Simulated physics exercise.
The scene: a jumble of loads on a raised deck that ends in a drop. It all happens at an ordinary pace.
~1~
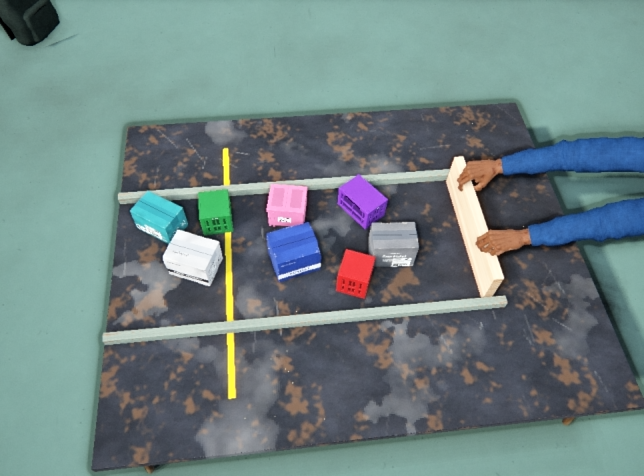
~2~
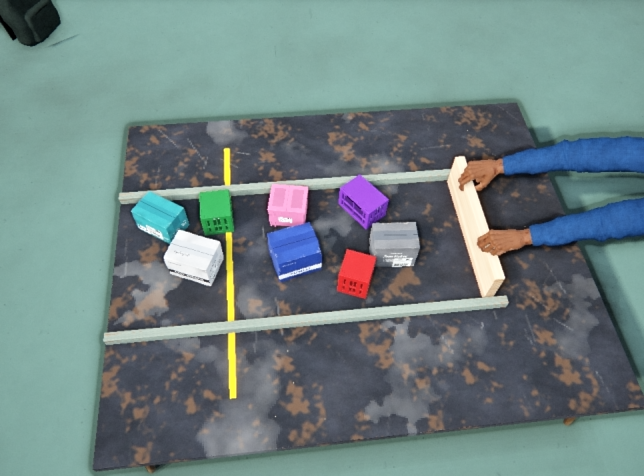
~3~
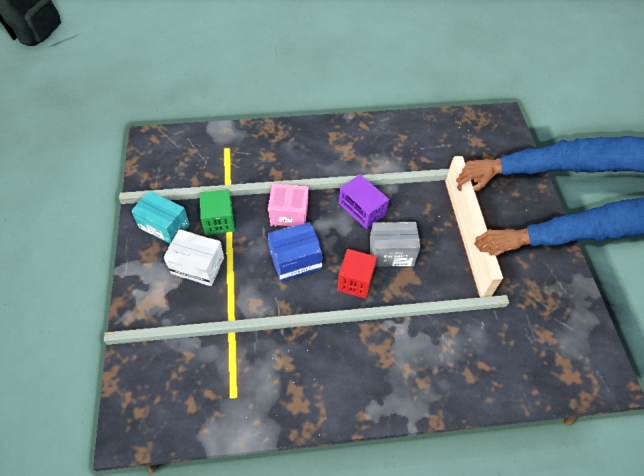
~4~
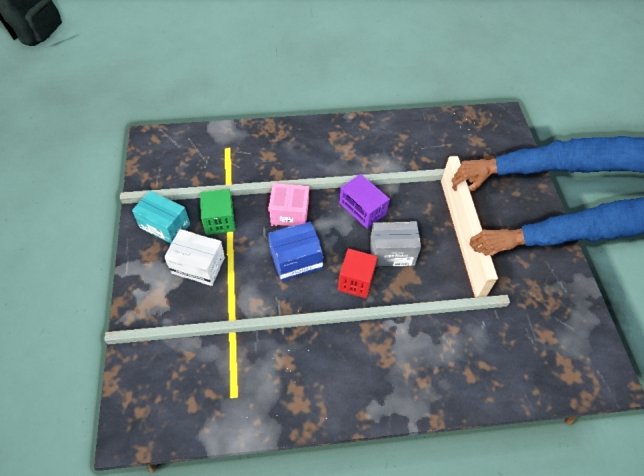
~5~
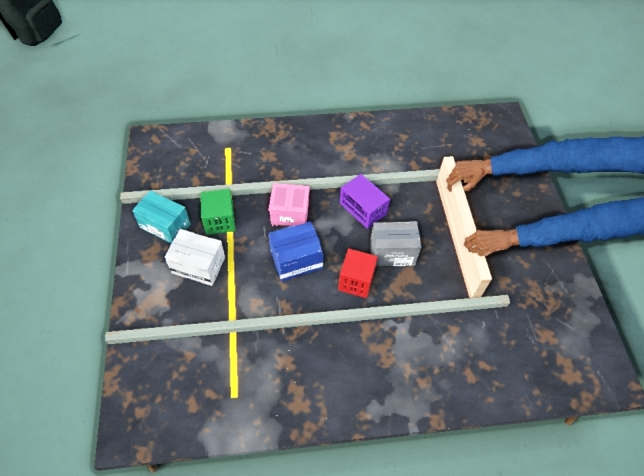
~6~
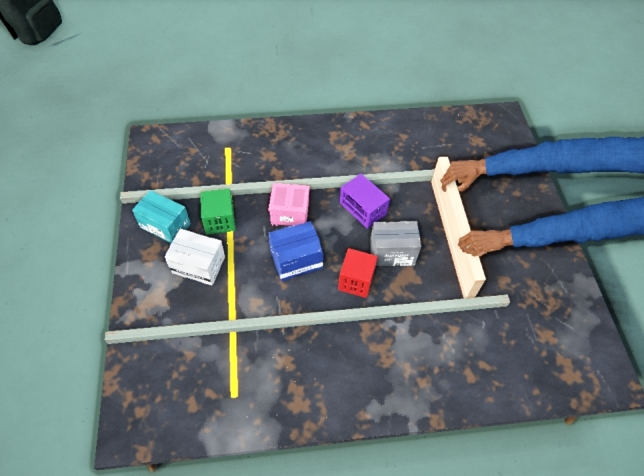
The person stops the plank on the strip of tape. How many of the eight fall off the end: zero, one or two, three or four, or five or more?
Outcome: The number that fall off is one or two.
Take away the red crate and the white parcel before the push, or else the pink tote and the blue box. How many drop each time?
The counts: 1 and 0.
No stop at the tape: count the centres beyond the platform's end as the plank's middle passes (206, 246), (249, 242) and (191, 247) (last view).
Past the end: 2, 0 and 3.
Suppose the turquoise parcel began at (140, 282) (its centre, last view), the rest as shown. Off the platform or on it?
Then it is kept.
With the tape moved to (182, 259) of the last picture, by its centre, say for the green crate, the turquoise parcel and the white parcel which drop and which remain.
The green crate falls, the turquoise parcel tumbles off, the white parcel tumbles off.
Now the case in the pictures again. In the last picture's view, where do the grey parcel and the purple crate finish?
About (207, 261), and the other about (215, 206).
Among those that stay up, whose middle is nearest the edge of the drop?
The white parcel.
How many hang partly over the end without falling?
1 of them.
Soon after, none off yet; turquoise parcel at rest near (162, 217); white parcel at rest near (196, 257); green crate at rest near (218, 211).
Then, none off yet; turquoise parcel at rest near (162, 217); white parcel moved a little near (190, 259); green crate at rest near (218, 211).
By the end, the number that fall off is one or two; fallen, turquoise parcel.
